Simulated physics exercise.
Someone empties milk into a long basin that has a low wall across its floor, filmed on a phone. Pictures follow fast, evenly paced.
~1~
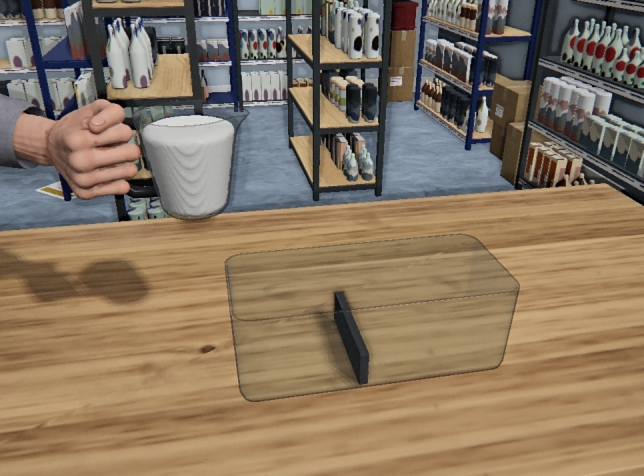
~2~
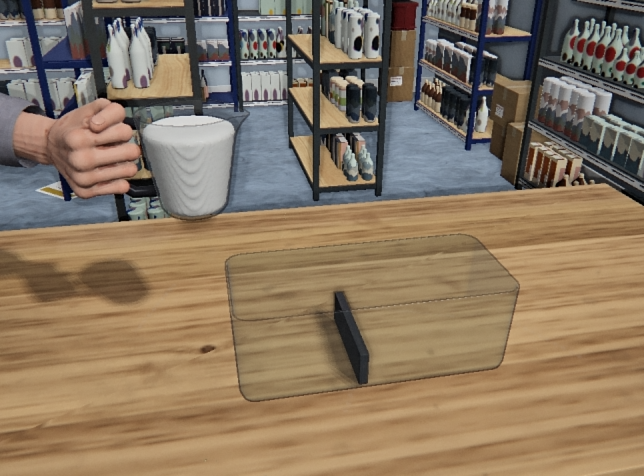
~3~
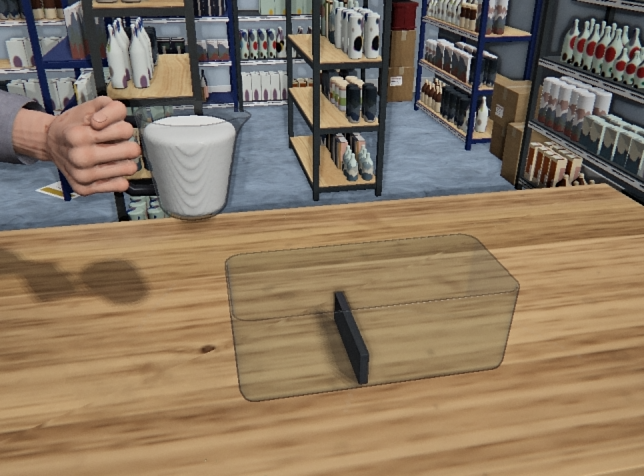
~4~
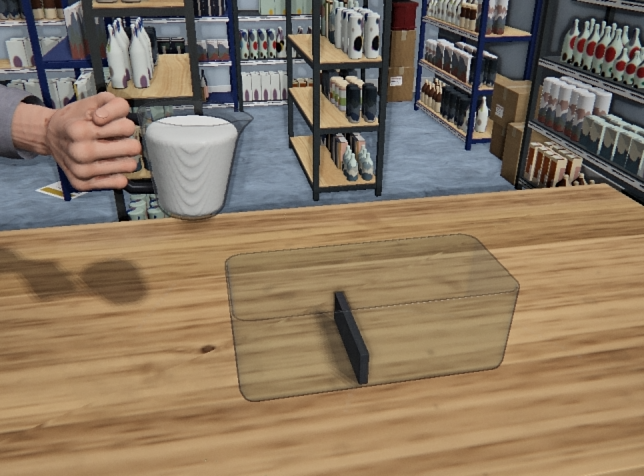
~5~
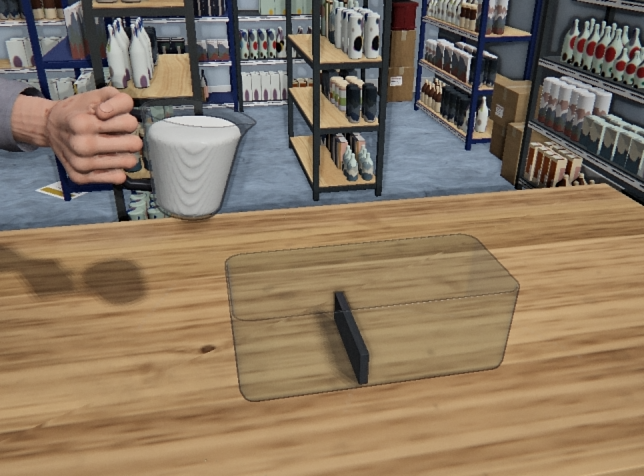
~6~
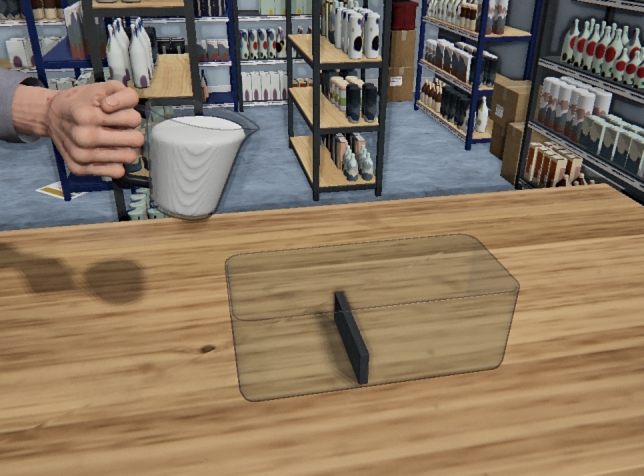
A hand reaching in from the left holds a clear jug of white milk above a pale wooden tabletop, seen from slightly above in a storeroom with blue flooring and stocked shelves. Near the middle of the table sits a long, see-through basin with a low, dark wall across its floor. The hand gradually tilts the jug to the right, while the camera stays still.
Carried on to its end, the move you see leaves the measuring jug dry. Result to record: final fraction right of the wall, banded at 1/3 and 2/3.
I'd put the amount right of the wall under the one-third mark.
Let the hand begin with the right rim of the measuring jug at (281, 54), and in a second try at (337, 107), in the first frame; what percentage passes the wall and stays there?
The first gives 45 %, the second 90 %.
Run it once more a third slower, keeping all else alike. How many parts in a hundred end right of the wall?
5 per cent or thereabouts.
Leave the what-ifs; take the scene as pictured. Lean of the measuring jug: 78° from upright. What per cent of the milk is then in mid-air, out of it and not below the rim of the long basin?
Share in flight: Approx. 25 %.
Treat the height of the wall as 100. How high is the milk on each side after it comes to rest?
Left: About 50; right: About 0.
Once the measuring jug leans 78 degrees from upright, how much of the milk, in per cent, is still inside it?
I'd reckon near 65 percent is still held at that tilt.
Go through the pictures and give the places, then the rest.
The first picture shows tilt 0°; pouring edge (249, 111); surface from (142, 129) to (234, 124); the long basin's rim runs from (229, 288) to (496, 261); the wall's top is at (351, 322).
The second picture shows tilt 1°; pouring edge (250, 112); surface from (142, 128) to (235, 124).
The third picture shows tilt 2°; pouring edge (251, 114); surface from (143, 128) to (236, 125).
The fourth picture shows tilt 5°; pouring edge (253, 117); surface from (144, 127) to (237, 127).
The fifth picture shows tilt 9°; pouring edge (256, 121); surface from (147, 128) to (241, 127).
The sixth picture shows tilt 14°; pouring edge (260, 126); surface from (150, 129) to (245, 127).
A moment on, the measuring jug is tipped on its side and 64 per cent is still to pour, 9 is left of the wall and 0 right of it.
Next, the measuring jug is tipped right over and 7 per cent is still to pour, 75 is left of the wall and 1 right of it.
Then the measuring jug is tipped right over and 0 per cent is still to pour, 93 is left of the wall and 5 right of it.
Later the measuring jug is tipped right over and 0 per cent is still to pour, 93 is left of the wall and 5 right of it.
At rest 93 per cent lies left of the wall, 5 right of it and 2 outside.
